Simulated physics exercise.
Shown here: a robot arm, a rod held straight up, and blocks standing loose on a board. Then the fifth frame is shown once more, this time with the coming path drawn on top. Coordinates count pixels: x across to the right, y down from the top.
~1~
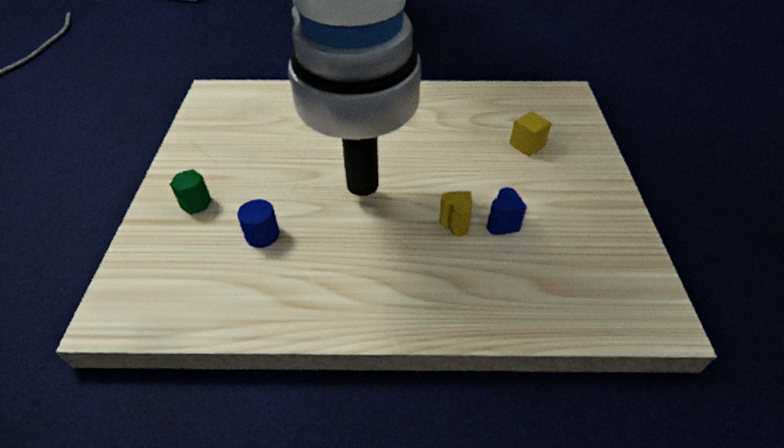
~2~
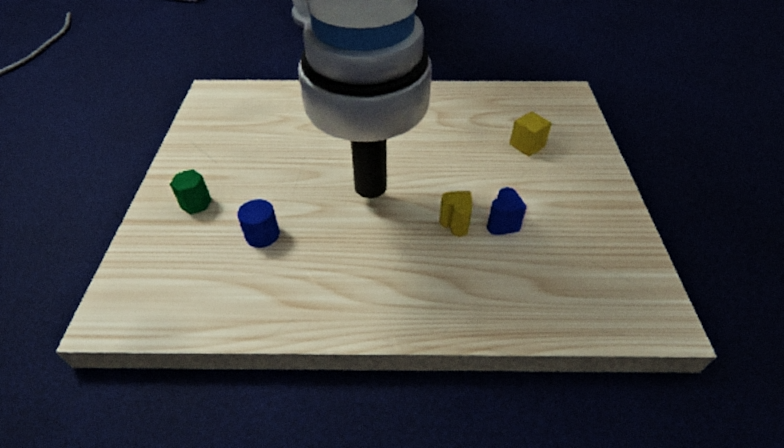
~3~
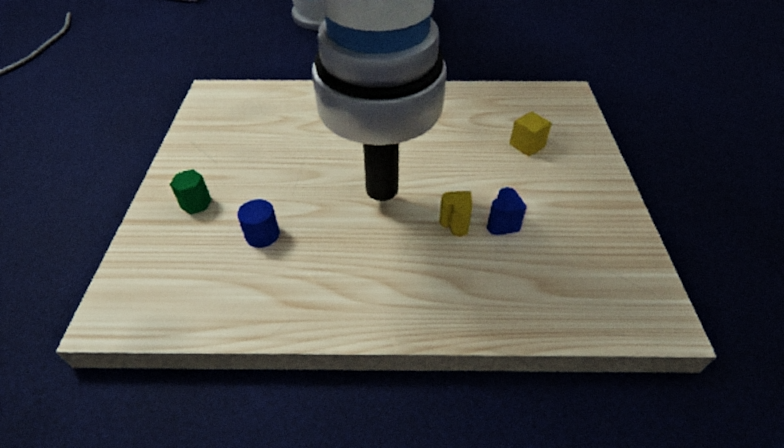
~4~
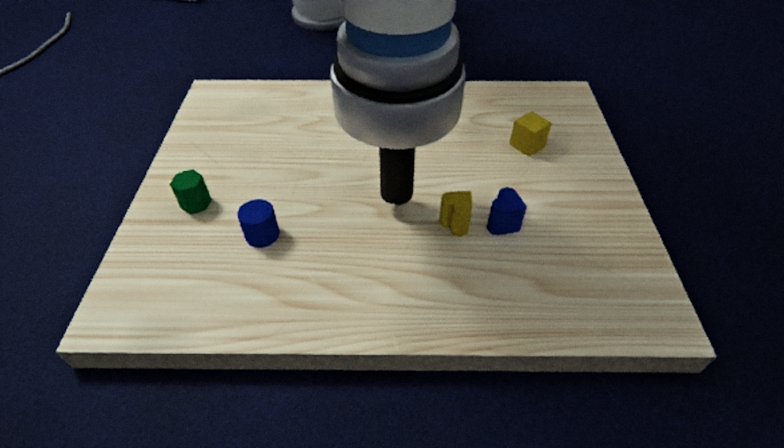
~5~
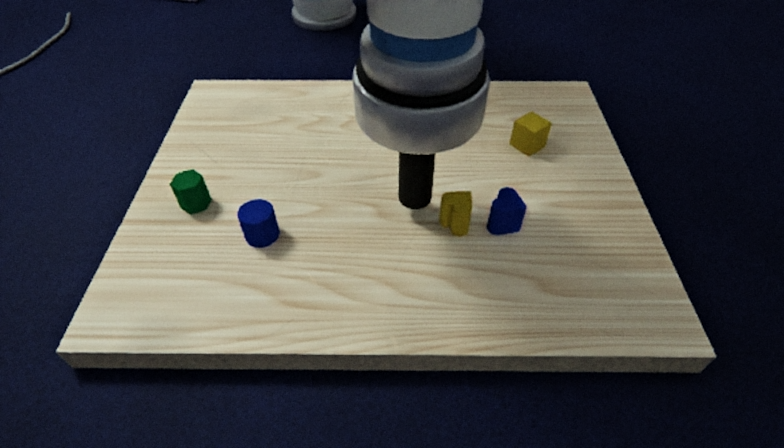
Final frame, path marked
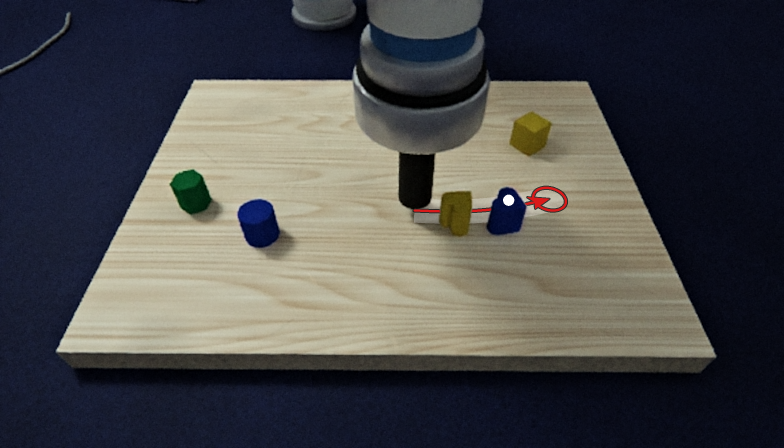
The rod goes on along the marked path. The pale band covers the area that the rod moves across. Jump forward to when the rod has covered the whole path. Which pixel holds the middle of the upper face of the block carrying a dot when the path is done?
The block carrying a dot ends near (534, 205).
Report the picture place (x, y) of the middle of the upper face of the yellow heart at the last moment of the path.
It comes to (495, 211).
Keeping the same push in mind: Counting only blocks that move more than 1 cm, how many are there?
Blocks moved: Two.
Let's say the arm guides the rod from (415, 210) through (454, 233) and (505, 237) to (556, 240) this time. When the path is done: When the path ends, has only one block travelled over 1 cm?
No, it doesn't check out.
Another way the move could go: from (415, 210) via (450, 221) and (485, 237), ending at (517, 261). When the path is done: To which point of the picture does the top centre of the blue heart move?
The point I'd pick in the picture is (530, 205).
Path on the board, from (415, 210) via (461, 211) and (507, 207), ending at (550, 199); the dot is on the blue heart.
What follows on the original path. One third of the way, rod at (464, 199); yellow heart at (487, 209), turned 55° clockwise; blue heart at (517, 203), turned 35° anticlockwise.
Two thirds of the way, rod at (511, 195); yellow heart at (495, 211), turned 95° clockwise; blue heart at (531, 206).
At the end, rod at (554, 186); yellow heart at (495, 211), turned 95° clockwise; blue heart at (534, 205), turned 25° clockwise; yellow four-sided block in place.
